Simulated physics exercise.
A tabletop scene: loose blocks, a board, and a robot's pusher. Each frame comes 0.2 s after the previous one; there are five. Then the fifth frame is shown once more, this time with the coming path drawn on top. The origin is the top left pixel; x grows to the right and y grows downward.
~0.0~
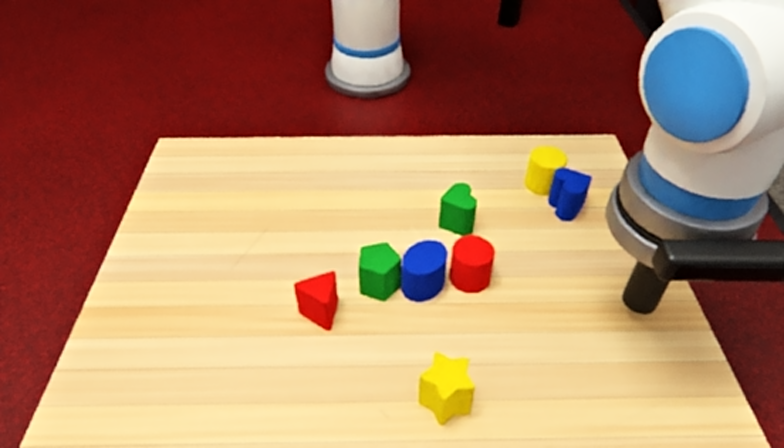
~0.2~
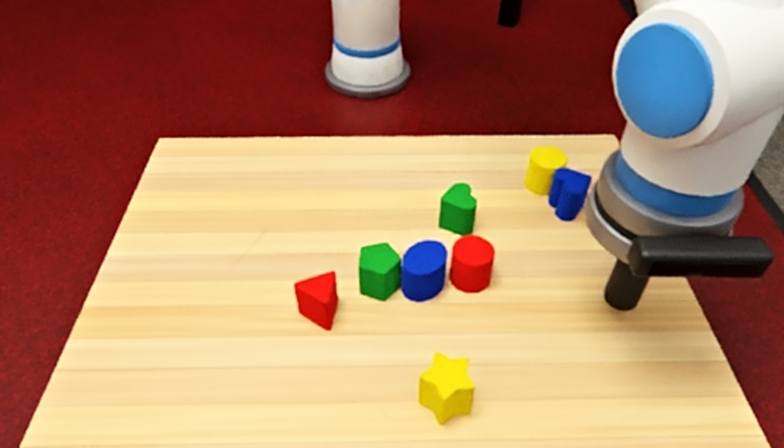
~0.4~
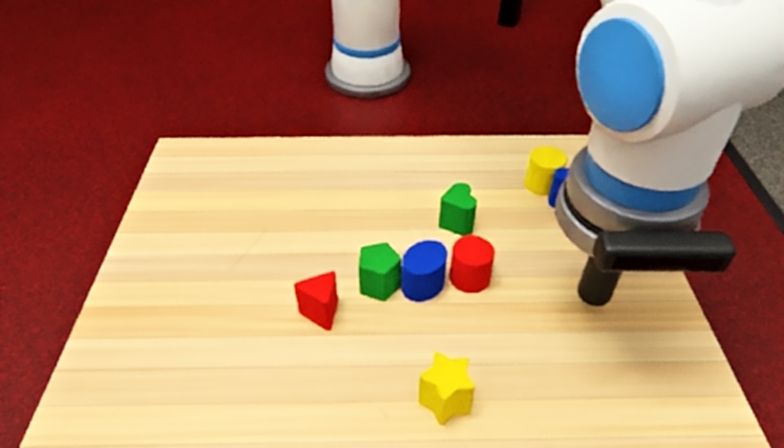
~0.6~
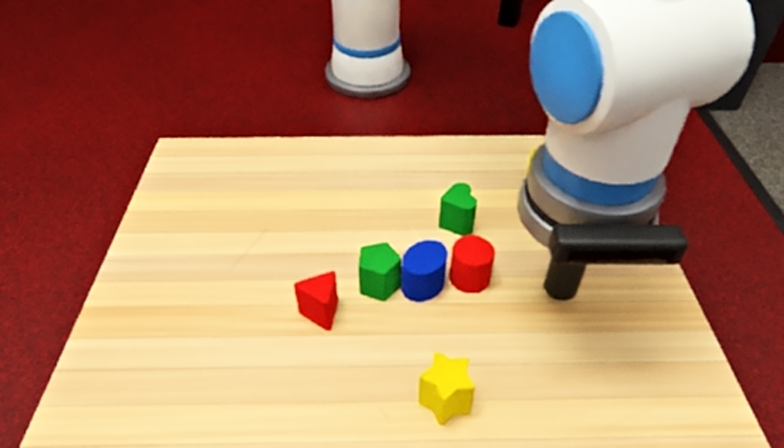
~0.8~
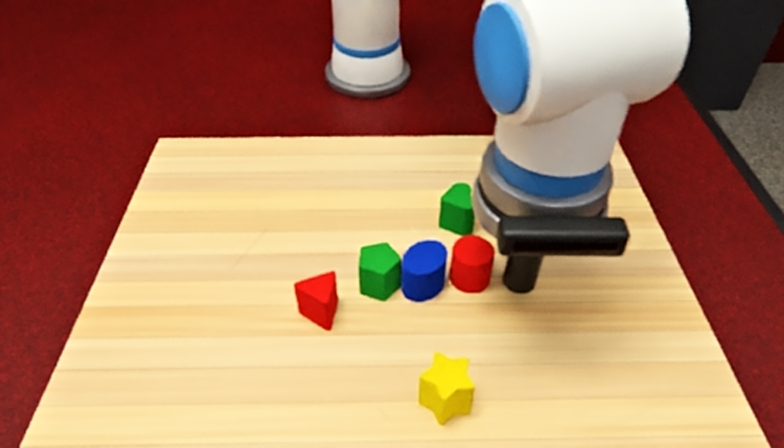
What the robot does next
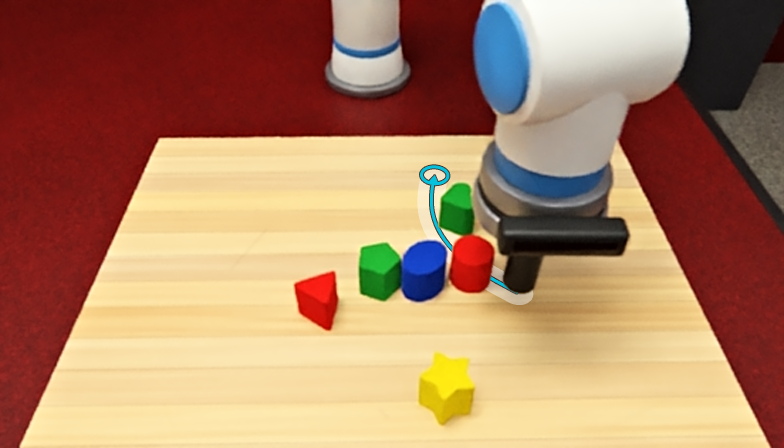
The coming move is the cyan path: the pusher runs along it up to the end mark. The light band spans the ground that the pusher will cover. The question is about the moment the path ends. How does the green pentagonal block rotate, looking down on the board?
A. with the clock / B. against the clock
A - with the clock.
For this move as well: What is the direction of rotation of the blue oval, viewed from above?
From the top, the block rotates counterclockwise.
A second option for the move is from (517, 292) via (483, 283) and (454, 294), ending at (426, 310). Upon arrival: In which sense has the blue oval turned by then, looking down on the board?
Direction: Anticlockwise.
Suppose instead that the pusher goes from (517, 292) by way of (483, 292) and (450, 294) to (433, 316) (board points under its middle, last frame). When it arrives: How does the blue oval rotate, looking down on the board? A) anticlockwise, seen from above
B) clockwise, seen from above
Correct choice: A.
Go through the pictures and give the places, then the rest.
The first frame shows tip of the pusher at (639, 301), middles of tops, green pentagonal block at (378, 257), blue oval at (425, 256), green heart-shaped block at (460, 195), red disc at (474, 249).
The second frame shows pusher at (620, 298), nothing pushed.
The third frame shows pusher at (594, 294), nothing pushed.
The fourth frame shows pusher at (560, 288), nothing pushed.
The fifth frame shows pusher at (519, 282), green pentagonal block at (378, 257), blue oval at (425, 256), green heart-shaped block at (460, 195), red disc at (474, 249).
The line goes from (517, 292) over (460, 257) and (433, 215) to (435, 175).
The first path, step by step. One third of the way, pusher at (462, 246); green pentagonal block at (368, 261), turned 25° clockwise; blue oval at (406, 252), turned 60° anticlockwise; red disc at (427, 226).
Two thirds of the way, pusher at (434, 204); green pentagonal block at (367, 261), turned 25° clockwise; blue oval at (406, 252), turned 60° anticlockwise; green heart-shaped block at (462, 179), turned 50° clockwise; red disc at (413, 218).
At the end, pusher at (435, 165); green pentagonal block at (367, 261), turned 25° clockwise; blue oval at (406, 252), turned 60° anticlockwise; green heart-shaped block at (463, 177), turned 60° clockwise; red disc at (413, 218).
